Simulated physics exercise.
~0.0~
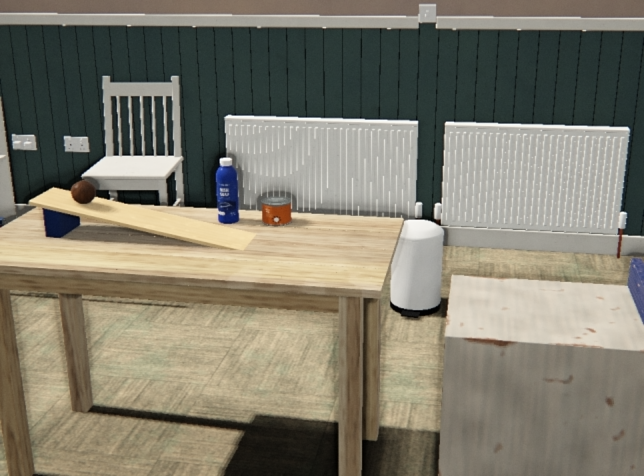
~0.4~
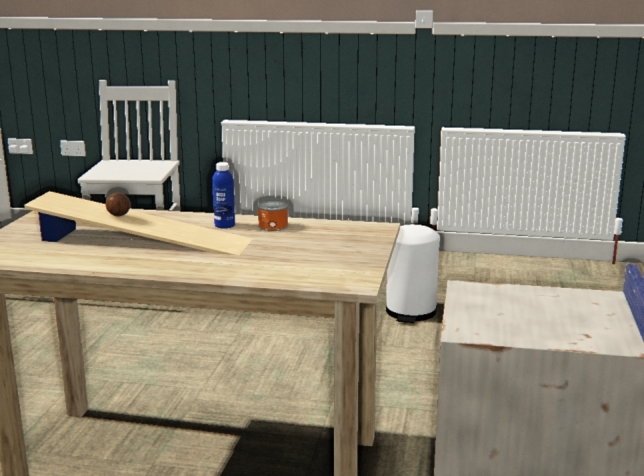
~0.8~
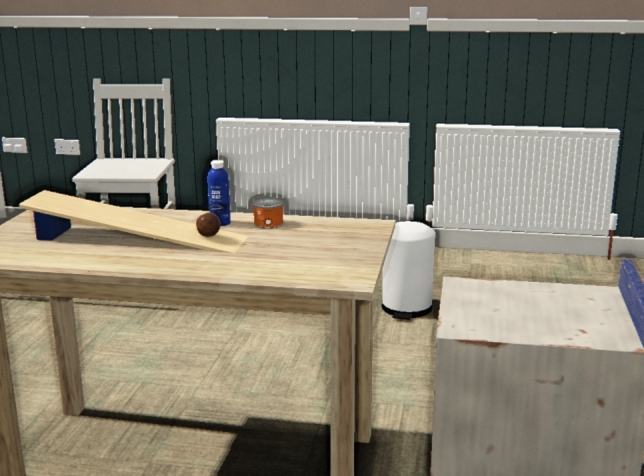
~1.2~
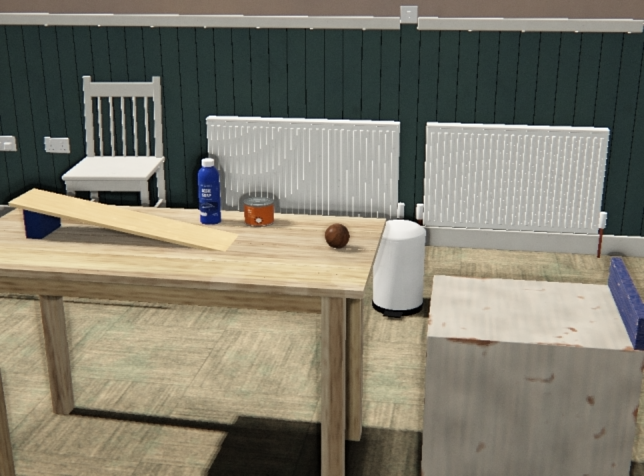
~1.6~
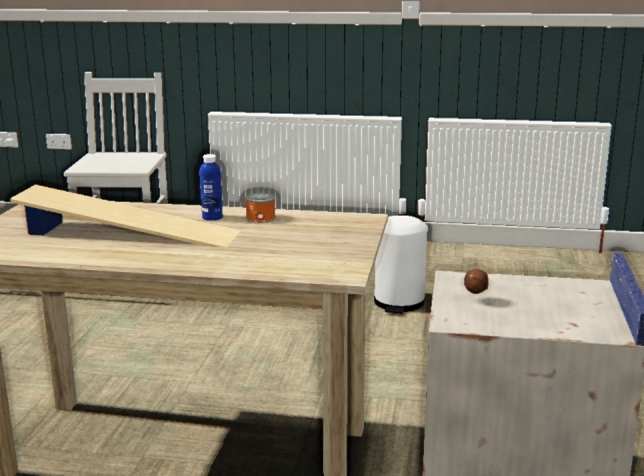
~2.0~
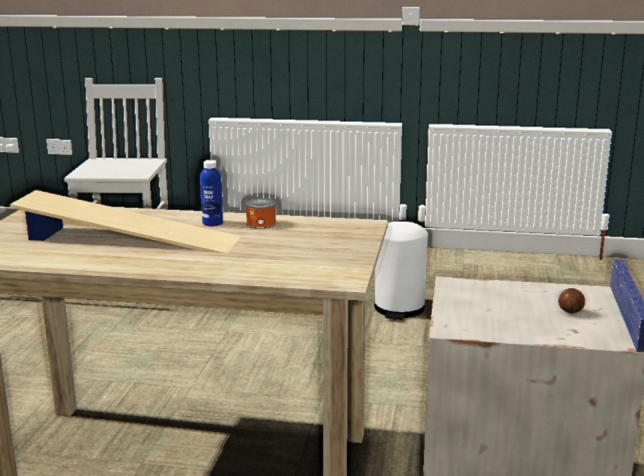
In a room with dark green panelling and white radiators, a round brown onion rolls down a wooden ramp, passes a blue bottle and orange tub, leaves the table's right edge, crosses the gap, and ends up on the lower worn white top, near the blue batten.
